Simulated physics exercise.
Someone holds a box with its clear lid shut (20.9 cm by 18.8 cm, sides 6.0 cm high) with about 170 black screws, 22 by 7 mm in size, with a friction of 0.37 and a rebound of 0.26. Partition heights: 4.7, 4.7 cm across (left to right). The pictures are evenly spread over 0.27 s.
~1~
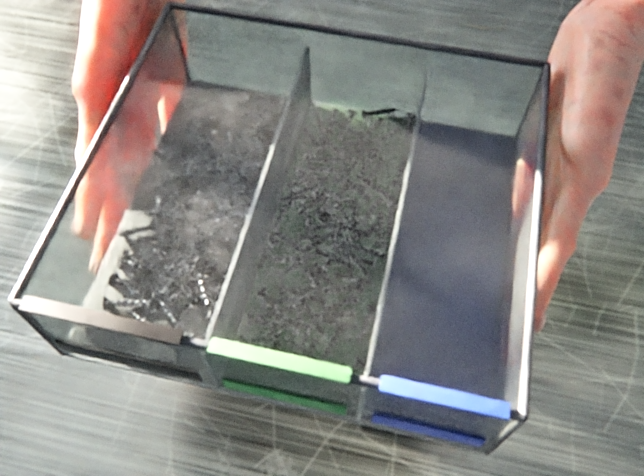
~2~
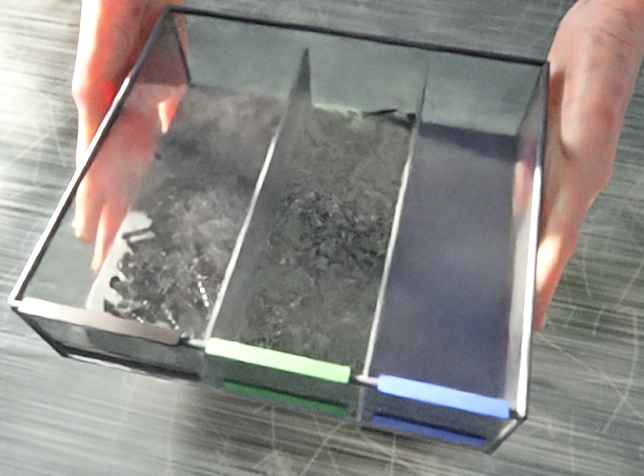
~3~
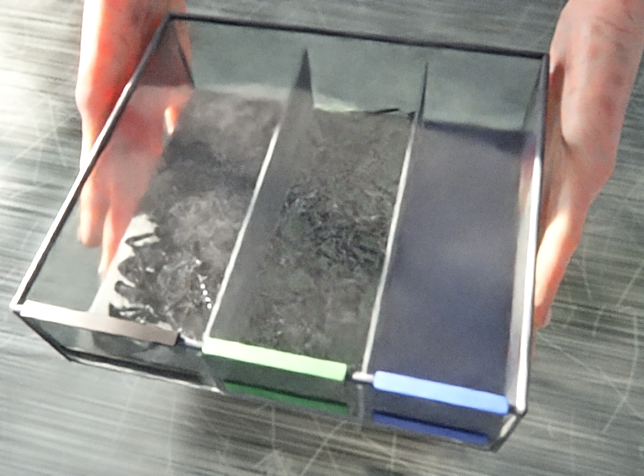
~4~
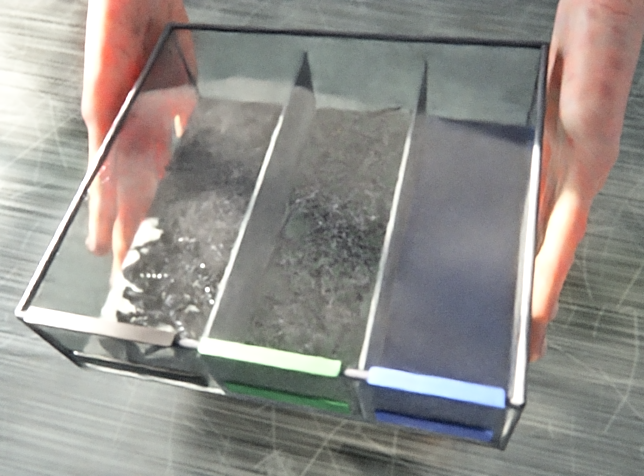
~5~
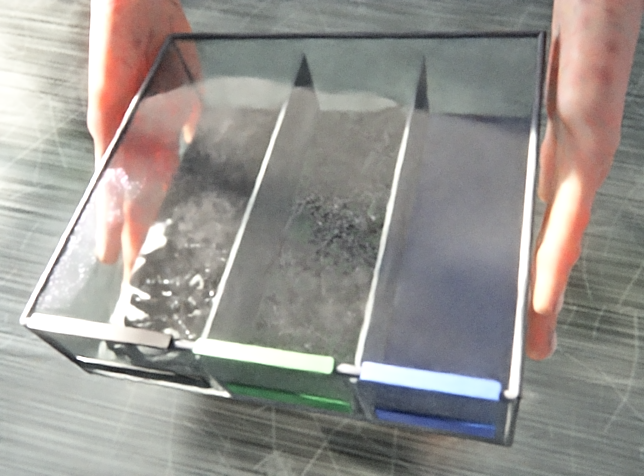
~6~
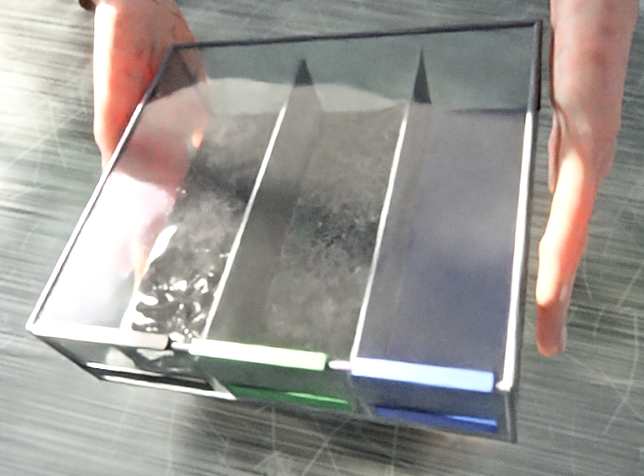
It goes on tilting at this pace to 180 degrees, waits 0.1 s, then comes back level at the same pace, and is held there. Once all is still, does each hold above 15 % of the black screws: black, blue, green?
Black yes, blue no, green no.
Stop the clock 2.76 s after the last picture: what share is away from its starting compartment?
Roughly 35 per cent.
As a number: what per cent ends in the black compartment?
Roughly 100 per cent.
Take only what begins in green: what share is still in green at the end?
Roughly 0 per cent.
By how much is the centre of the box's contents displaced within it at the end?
About 5.5 cm.
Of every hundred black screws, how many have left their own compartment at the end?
Some 50 per cent.
Then, 1.51 s after the last picture, tilt 129 degrees; black 75 %, green 25 %; middle of all pieces near (372, 278).
Then, 2.76 s after the last picture, tilt 154 degrees; black 85 %, green 15 %; middle of all pieces near (413, 278).
Then, 3.91 s after the last picture, tilt 67 degrees; black 95 %, green 5 %; middle of all pieces near (255, 266).
Then, 5.02 s after the last picture, tilt 0 degrees; black 100 %; middle of all pieces near (164, 193).
In the end, black 100 %, blue 0 %, green 0 %.
